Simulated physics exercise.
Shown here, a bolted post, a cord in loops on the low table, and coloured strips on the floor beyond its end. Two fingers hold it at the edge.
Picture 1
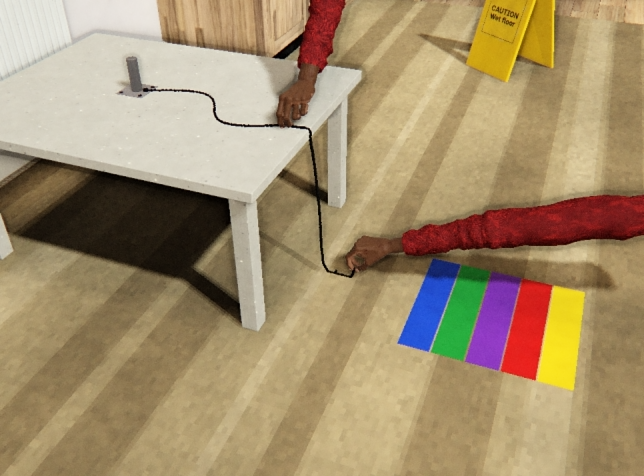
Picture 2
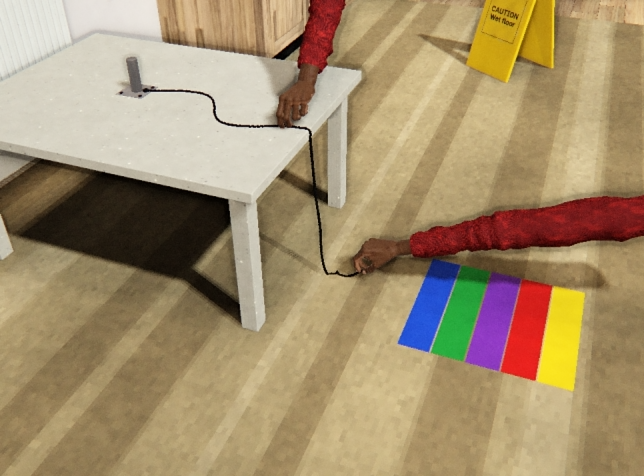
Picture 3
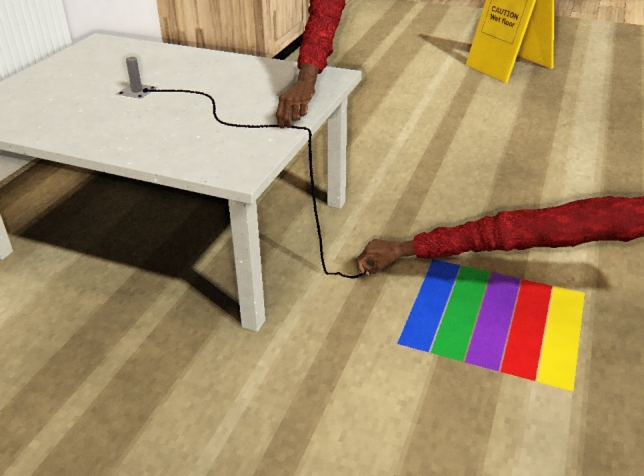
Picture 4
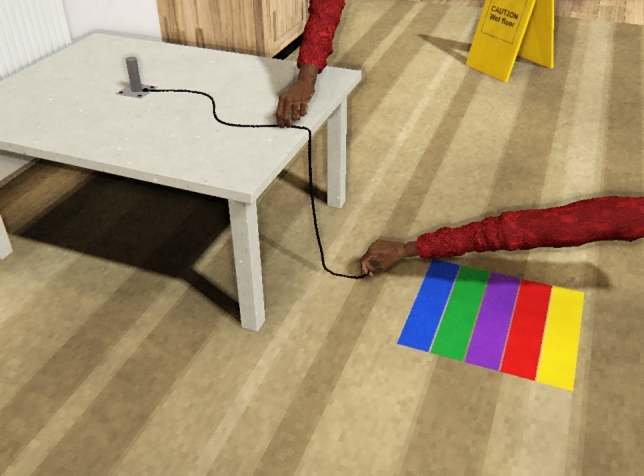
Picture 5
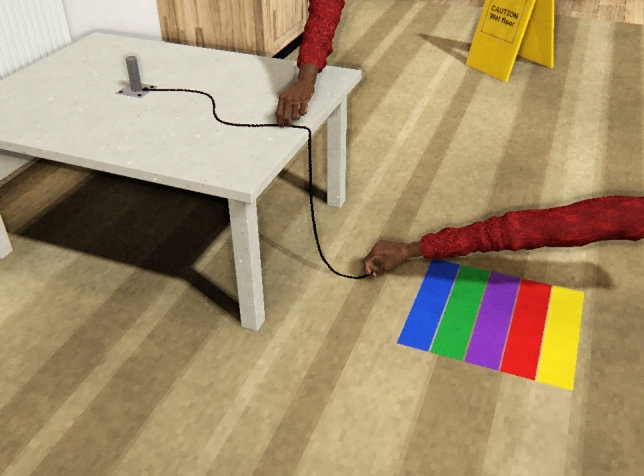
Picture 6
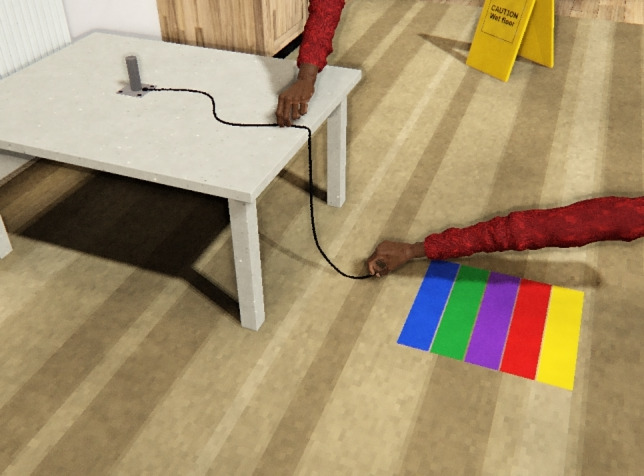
In a room with a striped tan floor, seen from above at an angle, a low whitish table stands at left near a wooden cabinet. A black cord curves from a small grey upright piece across the tabletop, under one red-sleeved hand and down to another beside blue, green, purple, red and yellow strips. The lower hand draws the cord's end slightly right, while the camera stays still.
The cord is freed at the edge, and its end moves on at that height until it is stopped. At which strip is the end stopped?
It halts on the purple strip.
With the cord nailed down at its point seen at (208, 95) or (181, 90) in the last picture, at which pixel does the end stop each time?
Near (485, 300) and (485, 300).
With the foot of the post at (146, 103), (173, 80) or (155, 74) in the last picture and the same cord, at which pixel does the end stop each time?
Near (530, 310), (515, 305) and (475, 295).
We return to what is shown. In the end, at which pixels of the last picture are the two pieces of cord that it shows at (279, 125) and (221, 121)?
About (308, 132), and the other about (257, 117).
Soon after, end near (436, 288); over blue.
After that, end near (471, 296); over green.
At the stop, end near (493, 301); over purple. Over purple.
